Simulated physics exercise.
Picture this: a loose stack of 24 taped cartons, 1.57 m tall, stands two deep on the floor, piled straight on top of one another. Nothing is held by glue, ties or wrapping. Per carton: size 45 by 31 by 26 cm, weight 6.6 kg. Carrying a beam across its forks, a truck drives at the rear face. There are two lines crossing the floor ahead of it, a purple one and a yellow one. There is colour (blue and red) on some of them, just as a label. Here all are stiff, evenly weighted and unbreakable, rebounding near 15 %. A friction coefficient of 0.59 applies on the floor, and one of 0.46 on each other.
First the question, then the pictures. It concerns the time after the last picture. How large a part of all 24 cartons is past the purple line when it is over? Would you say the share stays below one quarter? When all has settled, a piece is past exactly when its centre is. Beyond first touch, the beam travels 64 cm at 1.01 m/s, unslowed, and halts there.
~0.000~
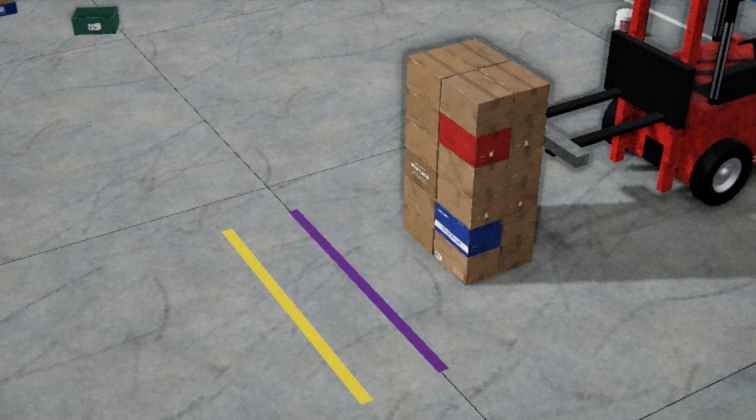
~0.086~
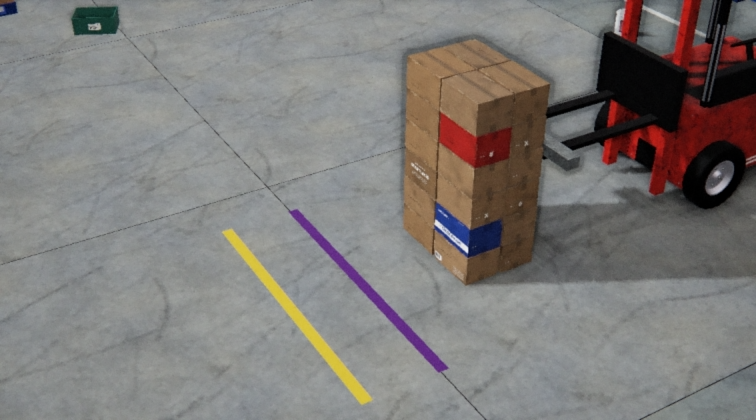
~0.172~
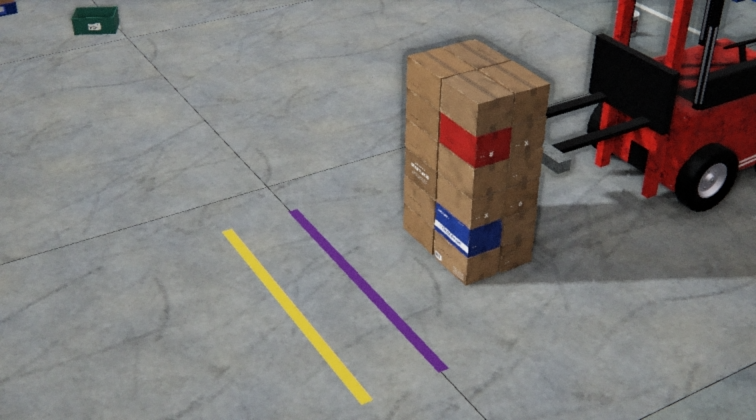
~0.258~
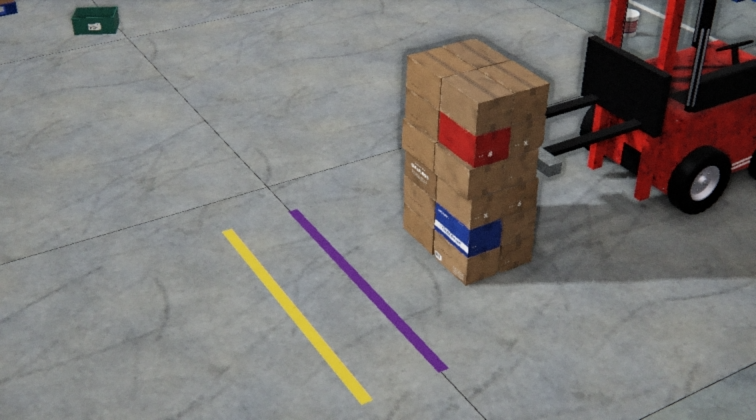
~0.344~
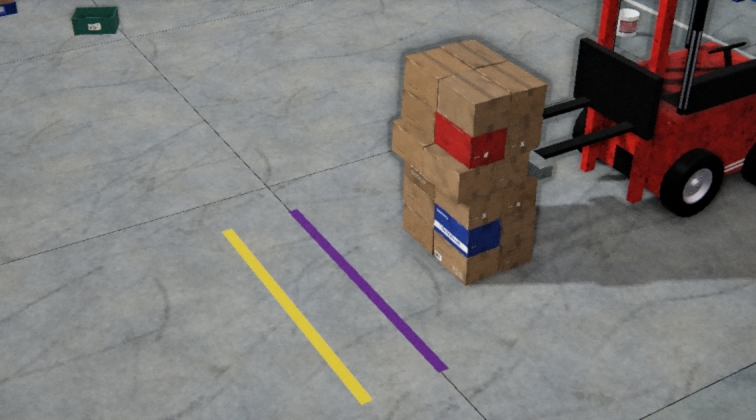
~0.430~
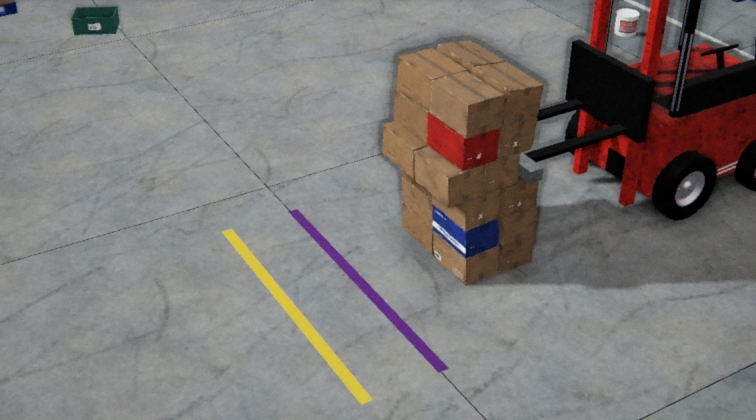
No - quarter exceeded.
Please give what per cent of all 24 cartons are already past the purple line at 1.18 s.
By then 30 %.
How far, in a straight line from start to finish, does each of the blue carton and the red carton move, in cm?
Blue 60, red 180.
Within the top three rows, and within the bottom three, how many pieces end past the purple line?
That's 7 up top and 2 at the bottom.
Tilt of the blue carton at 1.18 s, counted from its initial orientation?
It's at some 70 degrees.
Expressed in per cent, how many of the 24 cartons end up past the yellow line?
Around 20 %.
After 0.74 s, none of the 24 cartons past the purple line, 18 disturbed; blue carton leaning 24°; red carton leaning 12°.
After 1.18 s, 7 of the 24 cartons past the purple line; red carton on its side; blue carton leaning 73°, 18 cm lower.
At rest (2.4 s), 9 of the 24 cartons past the purple line; red carton on its side; blue carton on its side. That is 38 per cent. As the last picture would show them, middles, red carton near (298, 316), blue carton near (406, 272).
